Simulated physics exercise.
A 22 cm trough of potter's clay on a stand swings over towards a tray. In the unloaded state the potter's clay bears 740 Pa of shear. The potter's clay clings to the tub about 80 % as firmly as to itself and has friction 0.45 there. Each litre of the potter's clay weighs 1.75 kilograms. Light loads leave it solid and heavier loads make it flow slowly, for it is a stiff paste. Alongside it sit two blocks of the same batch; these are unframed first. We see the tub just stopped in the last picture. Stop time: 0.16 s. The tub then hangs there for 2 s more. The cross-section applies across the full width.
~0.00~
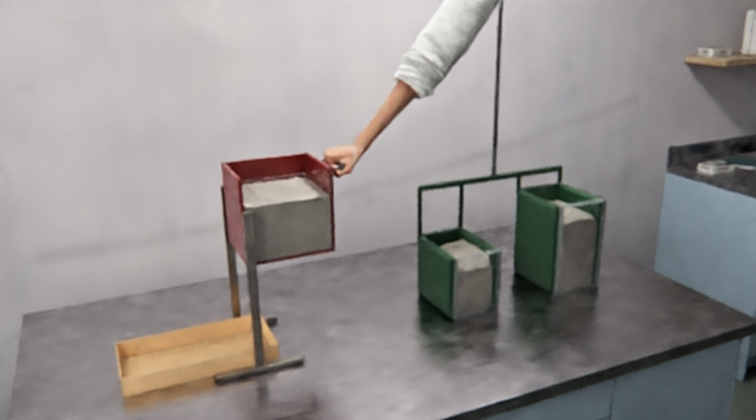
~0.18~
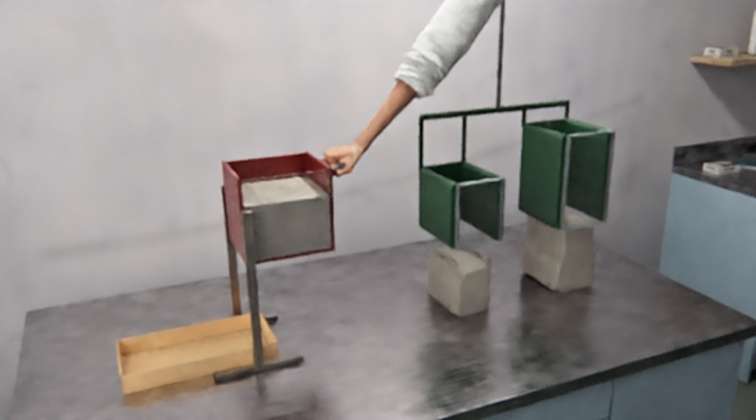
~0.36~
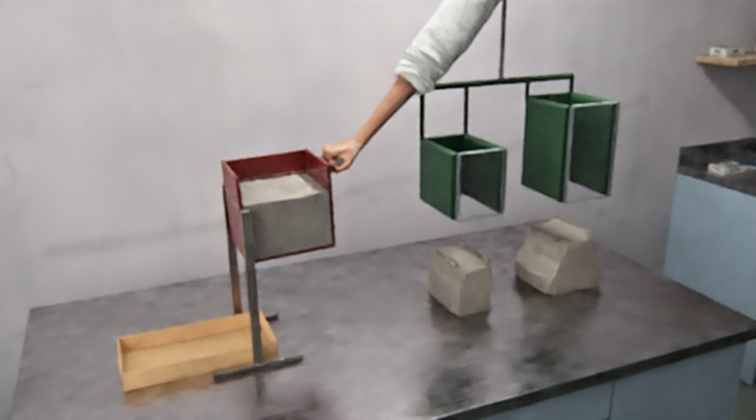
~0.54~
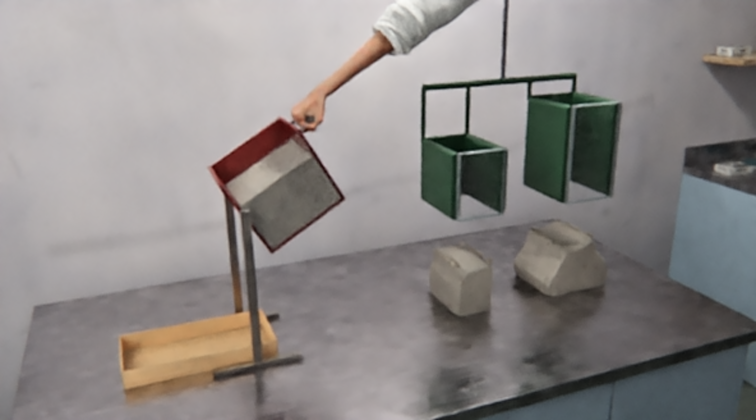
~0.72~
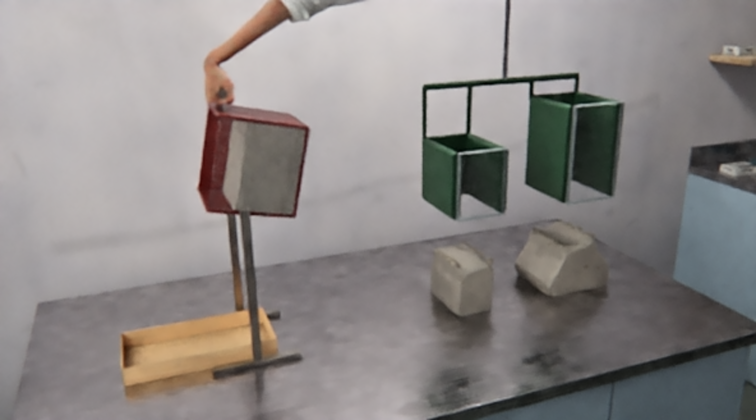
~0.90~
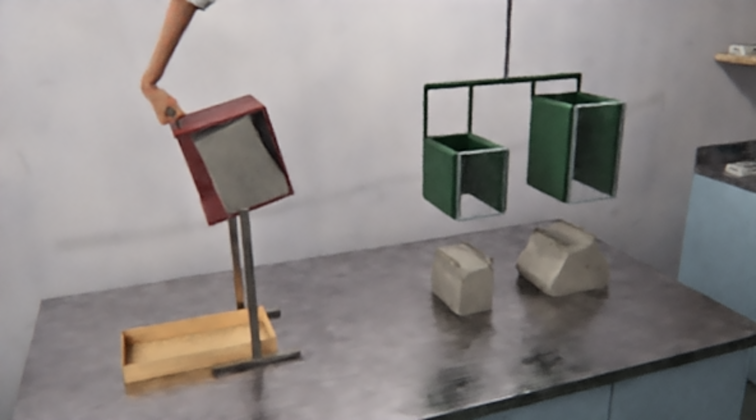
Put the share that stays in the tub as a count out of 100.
The share that stays is about 41 out of 100.
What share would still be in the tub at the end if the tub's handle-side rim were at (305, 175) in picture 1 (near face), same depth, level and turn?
75 %.
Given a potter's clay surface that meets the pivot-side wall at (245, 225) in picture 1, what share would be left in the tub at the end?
Roughly 50 per cent would still be in the tub at the end.
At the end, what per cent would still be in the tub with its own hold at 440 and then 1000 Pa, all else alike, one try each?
Expect about 35 in a hundred, then about 45 in a hundred.
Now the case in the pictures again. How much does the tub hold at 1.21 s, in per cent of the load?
Roughly 40 per cent.
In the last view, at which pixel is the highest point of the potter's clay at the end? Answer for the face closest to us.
Around (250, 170).
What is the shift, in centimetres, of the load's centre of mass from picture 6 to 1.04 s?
The distance comes to some 7 cm.
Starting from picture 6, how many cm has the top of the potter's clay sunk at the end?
Roughly 13 cm.
After 1.04 s, the tub is at 104 degrees and holds 87 %.
After 1.21 s, the tub is at 104 degrees and holds 42 %.
After 1.38 s, the tub is at 104 degrees and holds 41 %.
After 1.55 s, the tub is at 104 degrees and holds 41 %.
After 2.90 s, the tub is at 104 degrees and holds 41 %.
